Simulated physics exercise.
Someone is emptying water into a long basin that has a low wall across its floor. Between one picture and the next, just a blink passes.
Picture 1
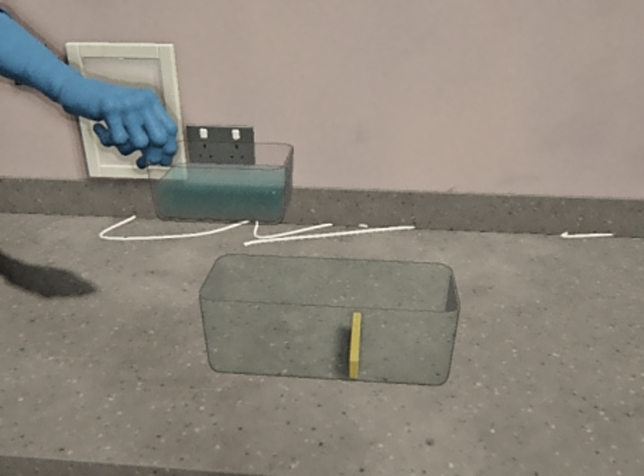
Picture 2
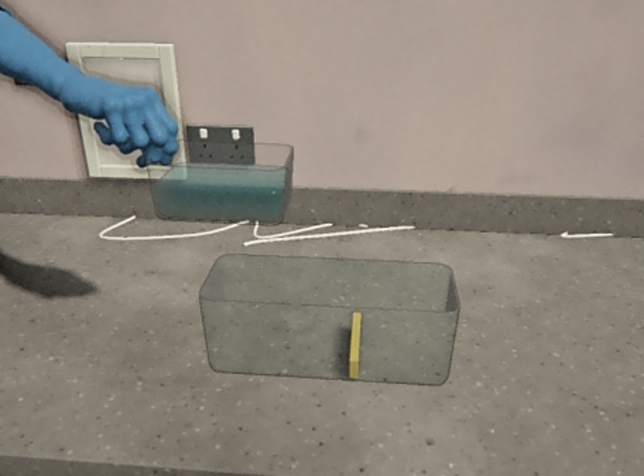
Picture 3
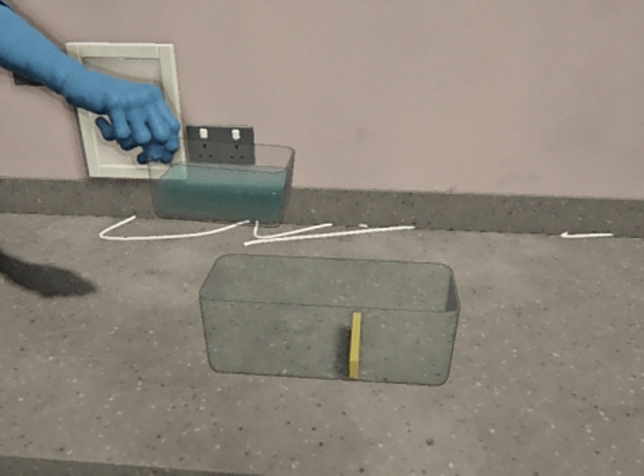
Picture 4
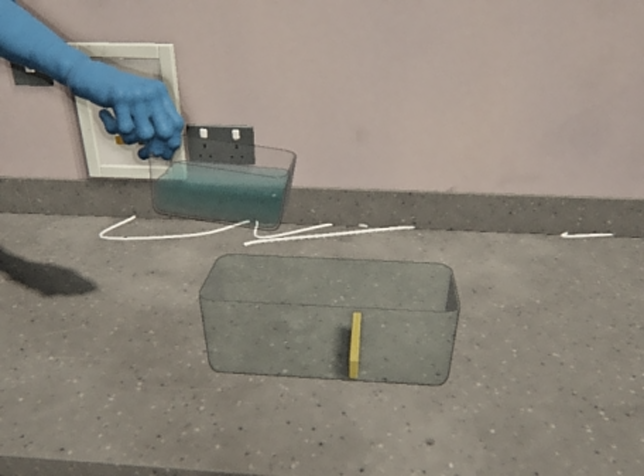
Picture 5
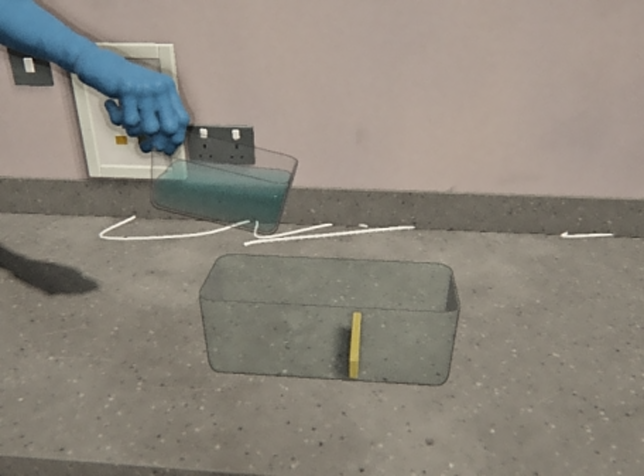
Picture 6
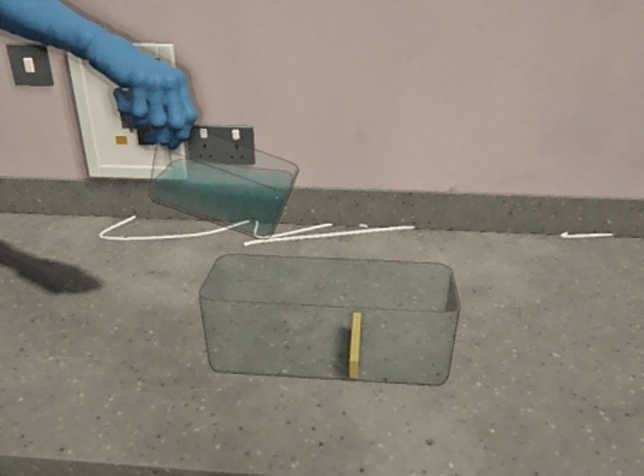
A blue-gloved hand holds a clear container of teal water level above a speckled grey surface, then gradually tilts it so its right side dips. The water shifts toward the lower right side as the tilt steepens, while the long clear basin with its low yellow wall stays still in front.
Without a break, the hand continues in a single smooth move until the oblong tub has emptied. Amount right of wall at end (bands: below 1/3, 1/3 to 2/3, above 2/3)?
The share that settles right of the wall is smaller than one third, as I see it.
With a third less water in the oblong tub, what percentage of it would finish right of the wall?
The share comes to some 10 parts in a hundred.
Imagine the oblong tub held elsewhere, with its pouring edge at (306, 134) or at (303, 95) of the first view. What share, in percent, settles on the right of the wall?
40 and 40 in a hundred.
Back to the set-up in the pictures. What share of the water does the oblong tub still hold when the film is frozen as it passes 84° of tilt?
Remaining fraction: Approx. 25 %.
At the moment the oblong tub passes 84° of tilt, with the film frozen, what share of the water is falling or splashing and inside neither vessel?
About 45 per cent.
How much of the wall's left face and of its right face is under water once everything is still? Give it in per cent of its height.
Once it settles, the left reaches around 70 and the right around 30.
A moment on, the oblong tub is tipped on its side and 27 per cent is still to pour, 27 is left of the wall and 1 right of it.
Next, the oblong tub is tipped right over and 4 per cent is still to pour, 63 is left of the wall and 14 right of it.
Then the oblong tub is tipped right over and 0 per cent is still to pour, 71 is left of the wall and 18 right of it.
Later the oblong tub is tipped right over and 0 per cent is still to pour, 70 is left of the wall and 19 right of it.
Finally, 70 per cent lies left of the wall, 19 right of it and 11 outside.
